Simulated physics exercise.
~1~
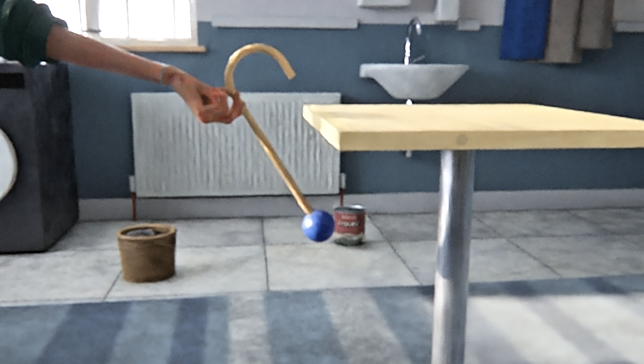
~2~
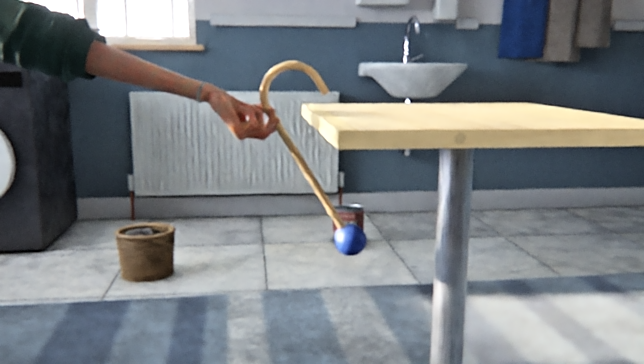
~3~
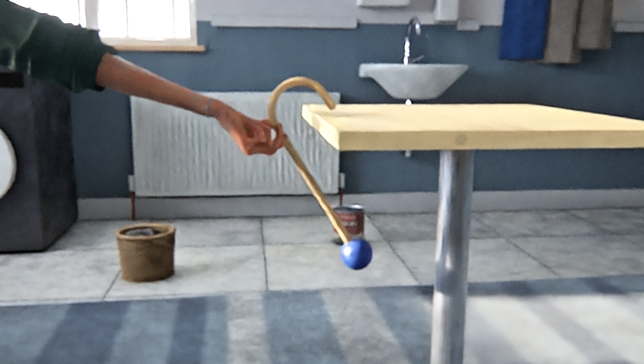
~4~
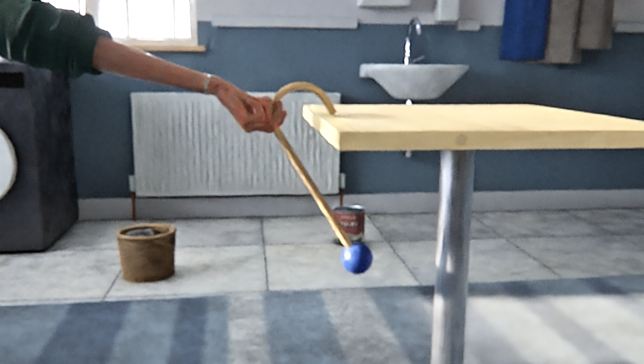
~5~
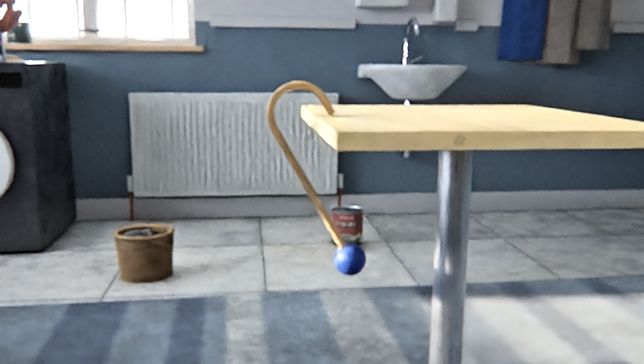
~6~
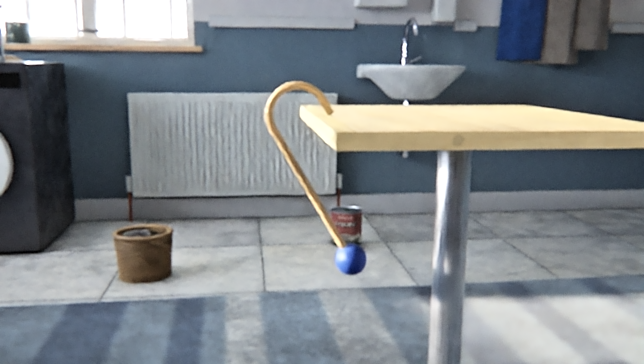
At the start, a hand reaching in from the left holds a wooden cane-like stick with a curved crook and a blue ball at its lower end, beside a pale table in a blue-walled room. The hand carries it right and slightly down, bringing the crook to the table's near left edge. The tip of the crook comes to rest on the tabletop, with the stick slanting down below the edge. The fingers then let go and the arm withdraws to the left, out of view. The stick stays hooked on the edge, its blue ball hanging still in the air.
